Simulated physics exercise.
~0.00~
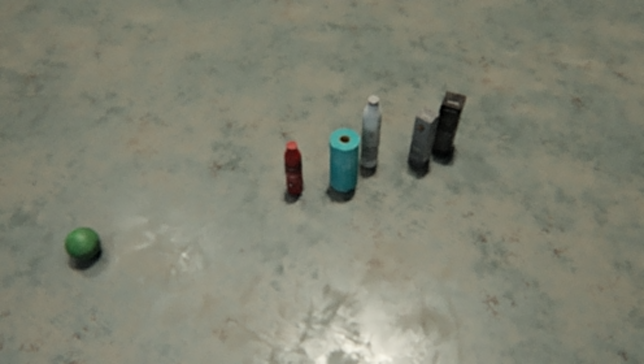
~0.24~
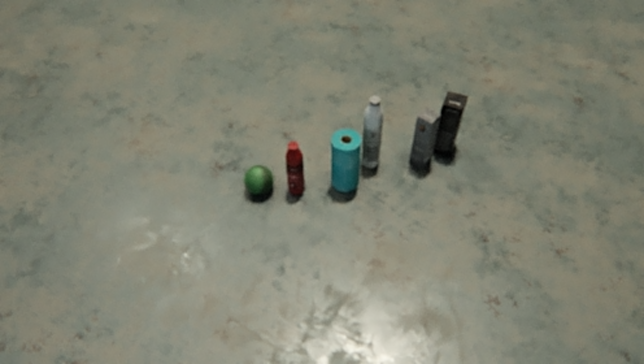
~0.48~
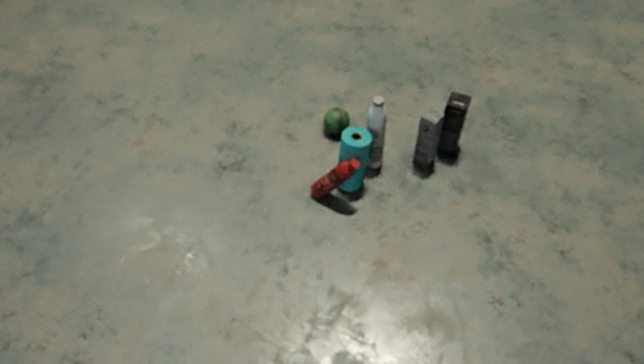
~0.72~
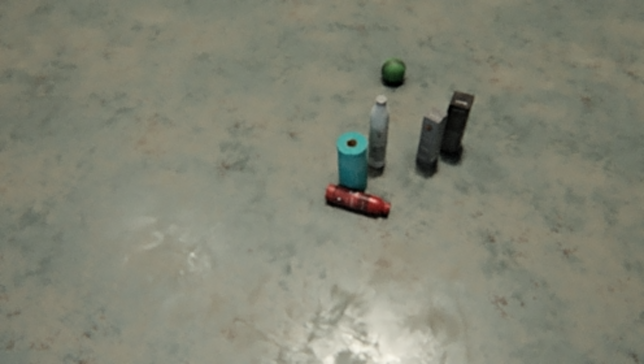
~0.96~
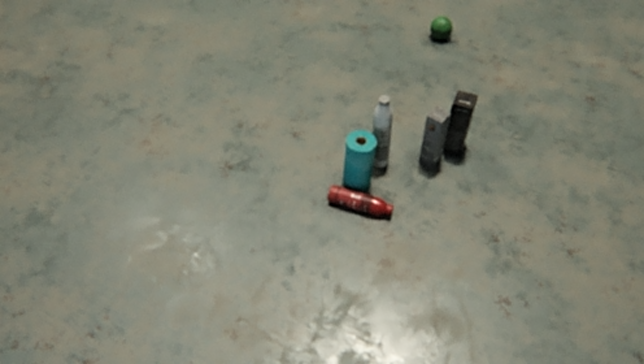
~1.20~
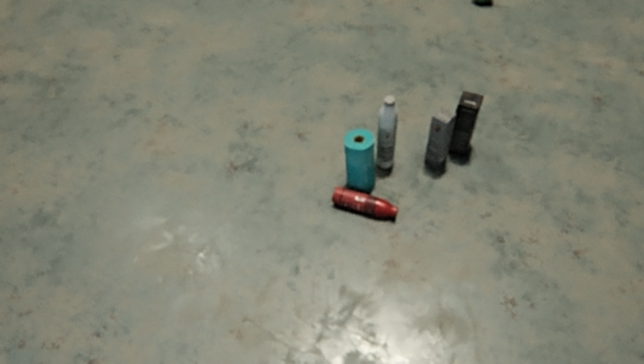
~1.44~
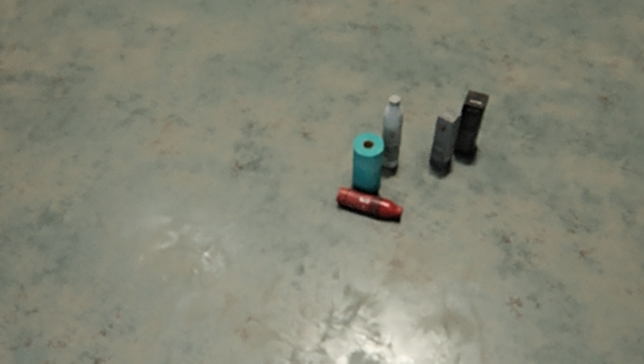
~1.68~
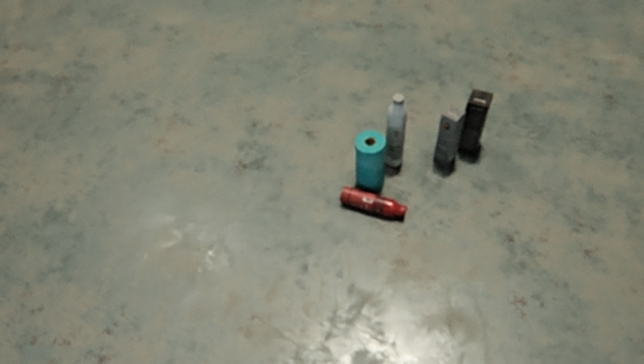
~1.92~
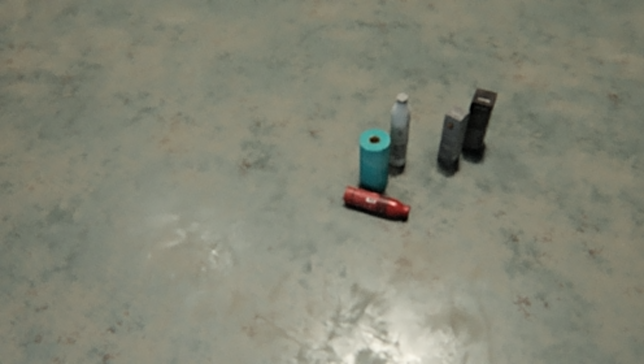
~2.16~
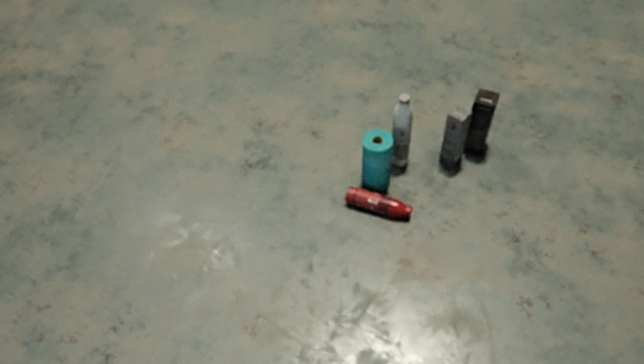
On a mottled grey-green floor, a green ball rolled in from the left and knocked over a red bottle, then veered away past the far edge. The bottle ended on its side before the turquoise roll, while the white bottle and two dark cartons stayed standing.
